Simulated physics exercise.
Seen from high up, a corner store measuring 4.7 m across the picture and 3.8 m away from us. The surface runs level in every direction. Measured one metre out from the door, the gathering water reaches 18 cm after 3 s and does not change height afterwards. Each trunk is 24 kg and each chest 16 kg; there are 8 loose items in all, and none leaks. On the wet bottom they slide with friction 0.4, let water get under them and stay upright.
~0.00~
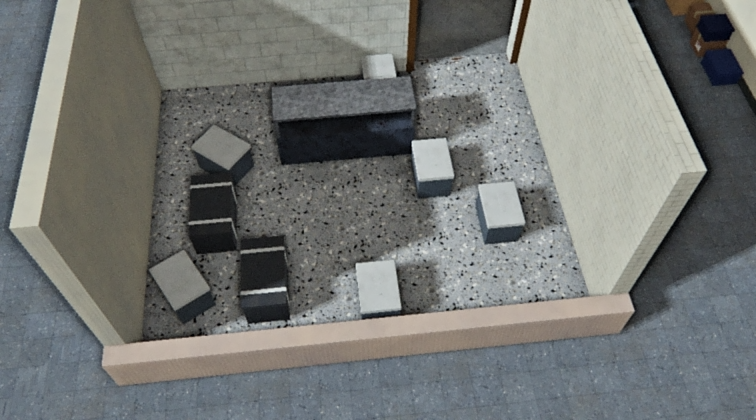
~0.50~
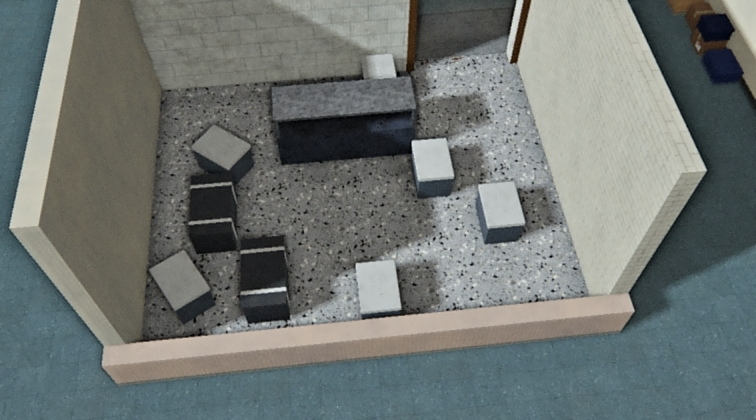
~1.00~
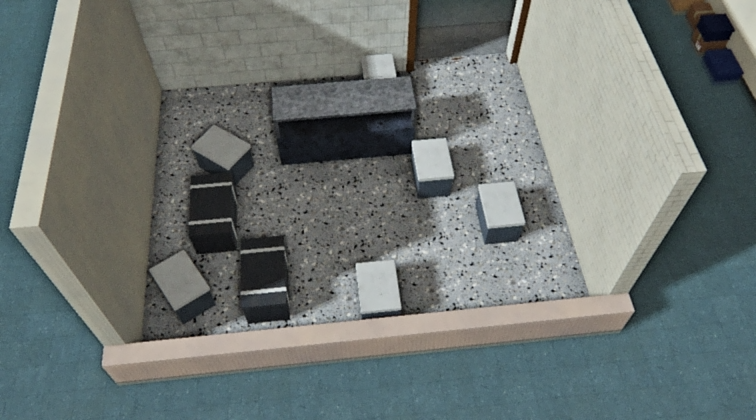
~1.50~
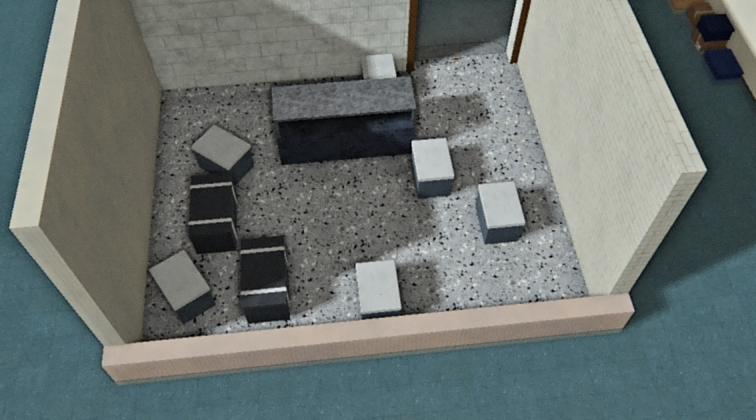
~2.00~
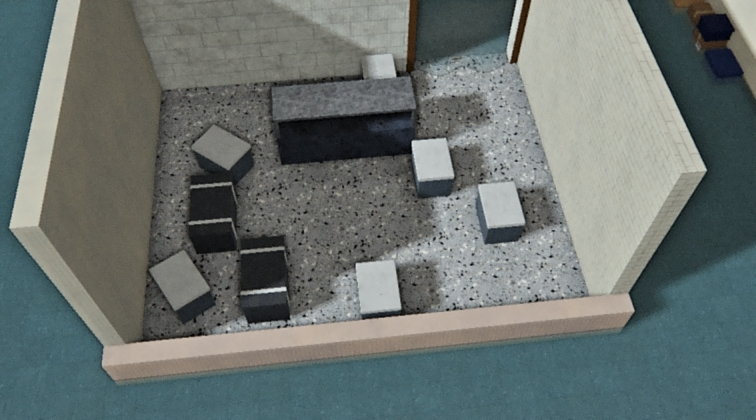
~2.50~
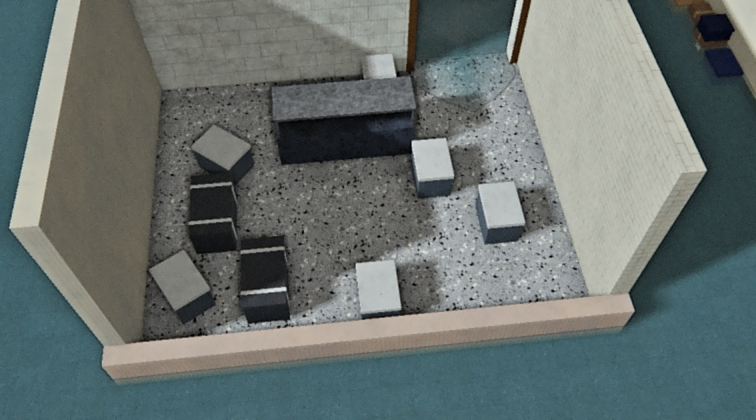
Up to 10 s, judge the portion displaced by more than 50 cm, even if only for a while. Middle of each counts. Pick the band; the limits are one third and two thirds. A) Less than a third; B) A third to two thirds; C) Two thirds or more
B.
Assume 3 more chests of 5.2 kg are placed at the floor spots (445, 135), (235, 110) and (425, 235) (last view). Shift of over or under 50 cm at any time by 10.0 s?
One by one, in that order: Above it, below it, above it.
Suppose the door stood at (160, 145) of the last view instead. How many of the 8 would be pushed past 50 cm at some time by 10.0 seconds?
Count: 2.
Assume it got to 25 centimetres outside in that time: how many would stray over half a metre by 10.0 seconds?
7.
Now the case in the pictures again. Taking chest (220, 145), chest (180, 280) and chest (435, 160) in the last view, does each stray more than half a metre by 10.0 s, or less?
One by one: Below; below; above.
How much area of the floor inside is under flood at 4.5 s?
Wet area: Approx. 5.5 m2.
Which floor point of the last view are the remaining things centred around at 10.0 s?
At about (277, 216).
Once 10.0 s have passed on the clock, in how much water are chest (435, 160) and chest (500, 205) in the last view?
I'd estimate 6 cm for the first and 9 cm for the second.
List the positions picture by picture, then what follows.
In the first picture, a trunk at (211, 203), on the bottom; a chest at (433, 158) rests on the ground; water covers 0.0 m2; 0 of 8 have shifted.
In the second picture, a trunk at (211, 203) rests on the ground; a chest at (433, 158), on the bottom; 0.0 m2 under water; 0 of 8 have shifted.
In the third picture, a trunk at (211, 203) rests on the ground; a chest at (433, 158), on the bottom; water covers 0.0 m2; 0 of 8 have shifted.
In the fourth picture, a trunk at (211, 203) rests on the ground; a chest at (433, 158) rests on the ground; water covers 0.0 m2; 0 of 8 have shifted.
In the fifth picture, a trunk at (211, 203) rests on the ground; a chest at (433, 158), on the bottom; 0.1 m2 under water; 0 of 8 have shifted.
In the sixth picture, a trunk at (211, 203), on the bottom; a chest at (433, 158), on the bottom; 0.7 m2 under water; 0 of 8 have shifted.
After 3.5 s 0 of 8 are over 50 cm from their spots; 0 afloat.
After 4.5 s 0 of 8 are over 50 cm from their spots; 0 afloat.
After 7.0 s 2 of 8 are over 50 cm from their spots; 1 afloat.
After 10.0 s 3 of 8 are over 50 cm from their spots, and 3 have been at some point; 3 afloat.
